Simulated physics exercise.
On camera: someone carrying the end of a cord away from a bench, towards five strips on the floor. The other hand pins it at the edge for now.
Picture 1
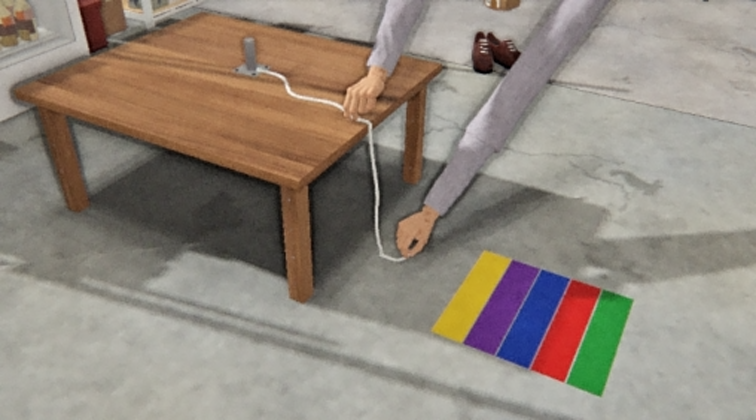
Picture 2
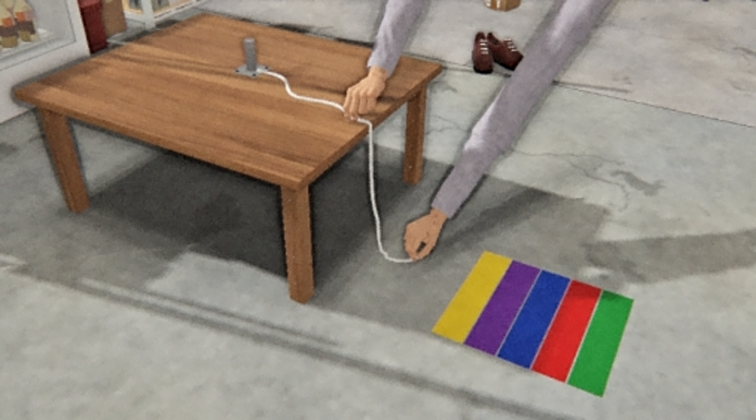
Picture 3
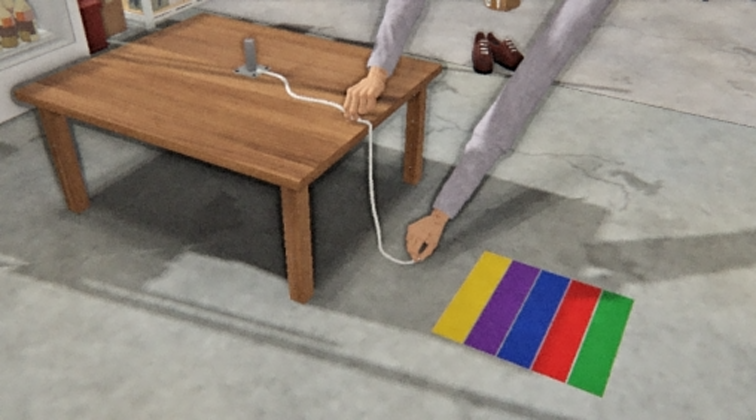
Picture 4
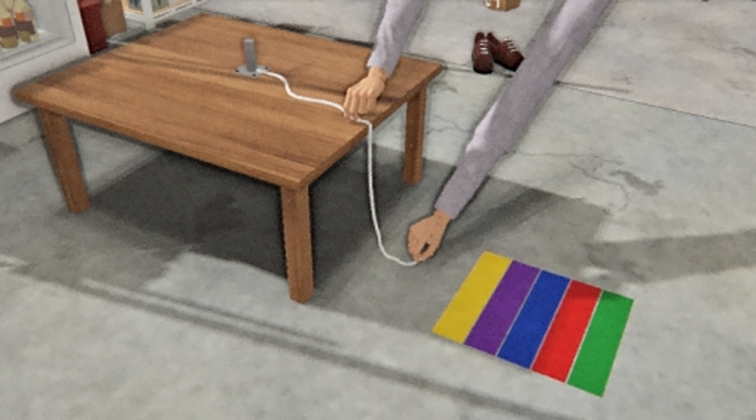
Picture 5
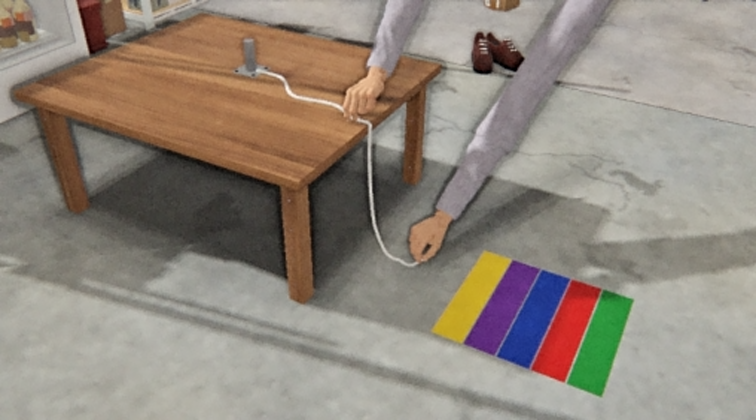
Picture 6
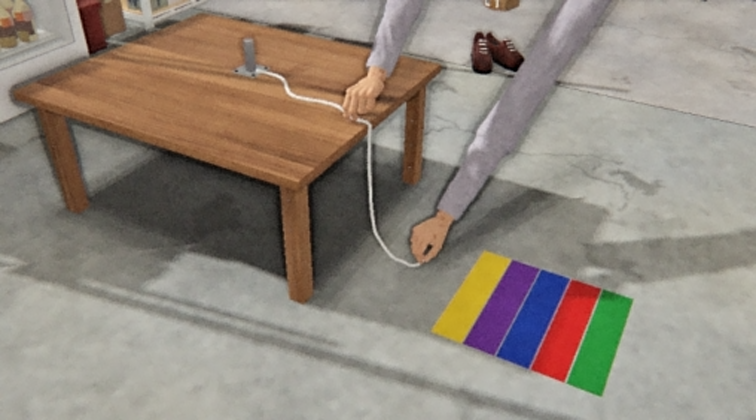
A hand holding the end of a white cord shifts slightly right near the floor, beside yellow, purple, blue, red and green strips, then stays almost still, while the other hand pins the cord at the wooden table's edge.
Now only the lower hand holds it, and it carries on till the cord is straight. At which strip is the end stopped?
Over purple.
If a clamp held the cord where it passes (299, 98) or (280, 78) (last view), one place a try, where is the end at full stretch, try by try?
The places are (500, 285) and (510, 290).
Soon after, end near (455, 271); short of the strips.
Then, end near (490, 283); over yellow.
At full stretch, end near (511, 290); over purple. The end stops over the purple strip.
